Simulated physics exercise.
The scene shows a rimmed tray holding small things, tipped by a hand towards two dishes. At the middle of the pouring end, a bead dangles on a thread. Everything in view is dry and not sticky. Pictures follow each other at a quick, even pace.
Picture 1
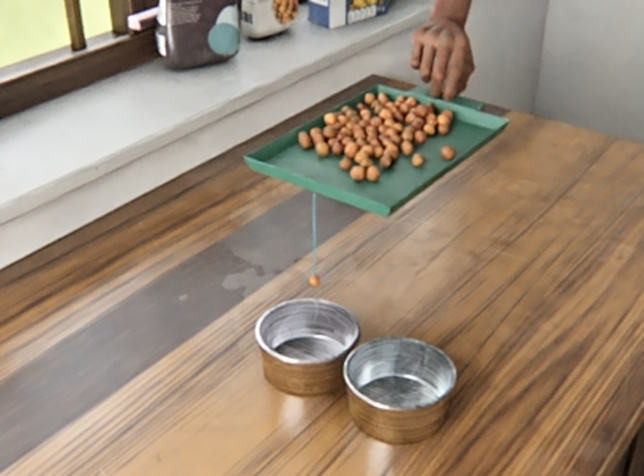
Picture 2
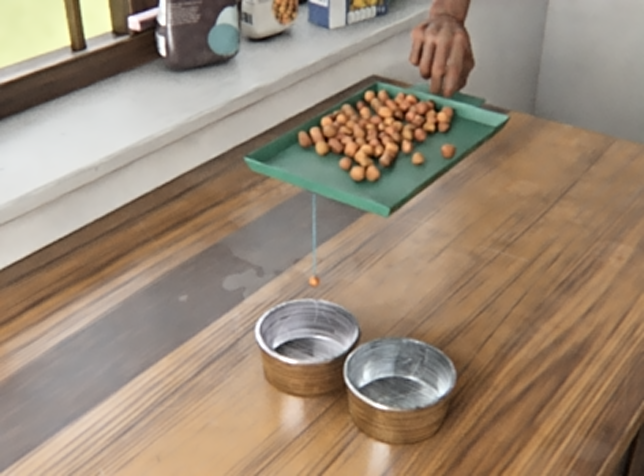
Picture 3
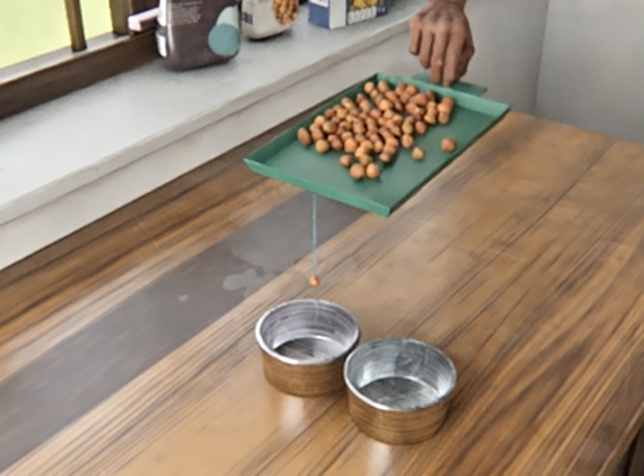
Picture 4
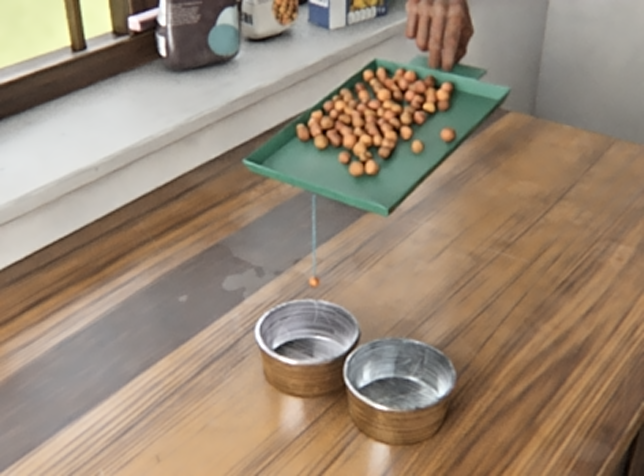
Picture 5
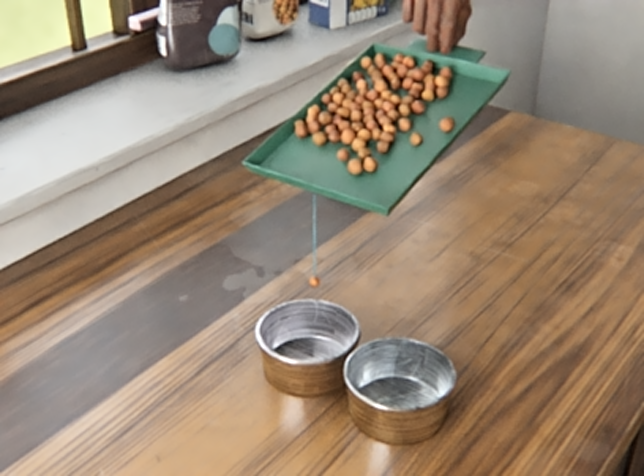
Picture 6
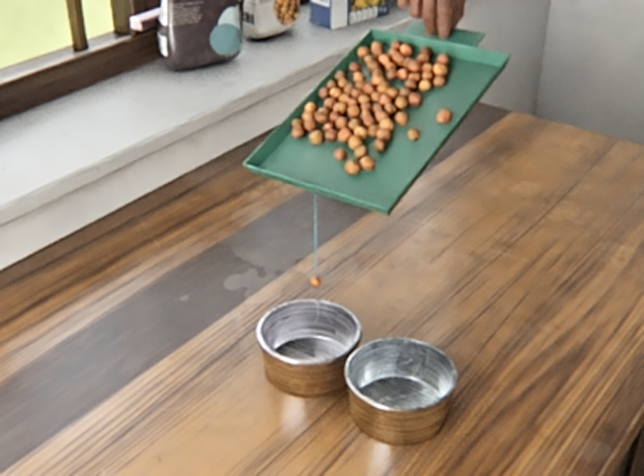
A hand at the upper right steadily raises the back of a green rimmed tray of round brown hazelnuts, tilting it more steeply as a few nuts begin to shift. The fixed view looks down on a striped wooden table beside a windowsill holding packages. Below the tray's front edge, a small orange-brown bead hangs on a thread, almost still, above two unmoving, silvery-lined round dishes.
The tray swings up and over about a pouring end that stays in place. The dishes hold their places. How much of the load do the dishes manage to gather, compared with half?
Most of the load is lost.
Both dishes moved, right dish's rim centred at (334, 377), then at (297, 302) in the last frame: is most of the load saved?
Try 1: A lesser share; try 2: The greater share.
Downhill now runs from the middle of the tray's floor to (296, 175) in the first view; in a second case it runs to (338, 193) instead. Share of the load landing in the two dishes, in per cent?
For the first it's near 20 %, for the second near 70 %.
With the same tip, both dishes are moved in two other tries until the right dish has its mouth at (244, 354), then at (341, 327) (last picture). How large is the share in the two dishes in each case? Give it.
Respectively 0 % and 80 %.
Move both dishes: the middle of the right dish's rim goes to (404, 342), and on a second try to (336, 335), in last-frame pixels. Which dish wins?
For the first placement, the left-side one; for the second placement, the left-side one.
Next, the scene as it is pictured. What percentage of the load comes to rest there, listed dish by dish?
So the left dish gets 40 % of the load, while the right one gets 0 %.
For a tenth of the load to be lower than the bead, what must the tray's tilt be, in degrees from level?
A tilt of roughly 60°.
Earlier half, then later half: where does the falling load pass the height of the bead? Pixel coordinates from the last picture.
Roughly at (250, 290) first, and then at (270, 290).
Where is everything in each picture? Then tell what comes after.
In the first picture, corners of the pouring end at (252, 156) and (388, 203), level; middle of the load at (372, 131), hazelnuts; left dish at (277, 370); right dish at (370, 416); bead on its thread at (315, 281).
In the second picture, corners of the pouring end at (251, 157) and (388, 204), level; middle of the load at (371, 130).
In the third picture, corners of the pouring end at (251, 158) and (387, 204), tipped barely, lowest at the left corner; middle of the load at (371, 124).
In the fourth picture, corners of the pouring end at (250, 159) and (386, 204), tipped a little, lowest at the left corner; middle of the load at (370, 115).
In the fifth picture, corners of the pouring end at (250, 160) and (385, 204), tipped a little, lowest at the left corner; middle of the load at (368, 107).
In the sixth picture, corners of the pouring end at (250, 162) and (386, 204), tipped clearly, lowest at the left corner; middle of the load at (365, 101), about a quarter on the move; left dish at (278, 371); right dish at (371, 417).
Soon, tray tipped steeply; about half on the tray; a small part in the left dish; a small part outside both; about a quarter in the air.
A while on, tray tipped past a quarter turn; about a third in the left dish; about half outside both; a small part in the air.
Towards the end, tray tipped past a quarter turn; about a third in the left dish; about two thirds outside both.
Finally, tray tipped past a quarter turn; none in the right dish; about a third in the left dish; about two thirds outside both.
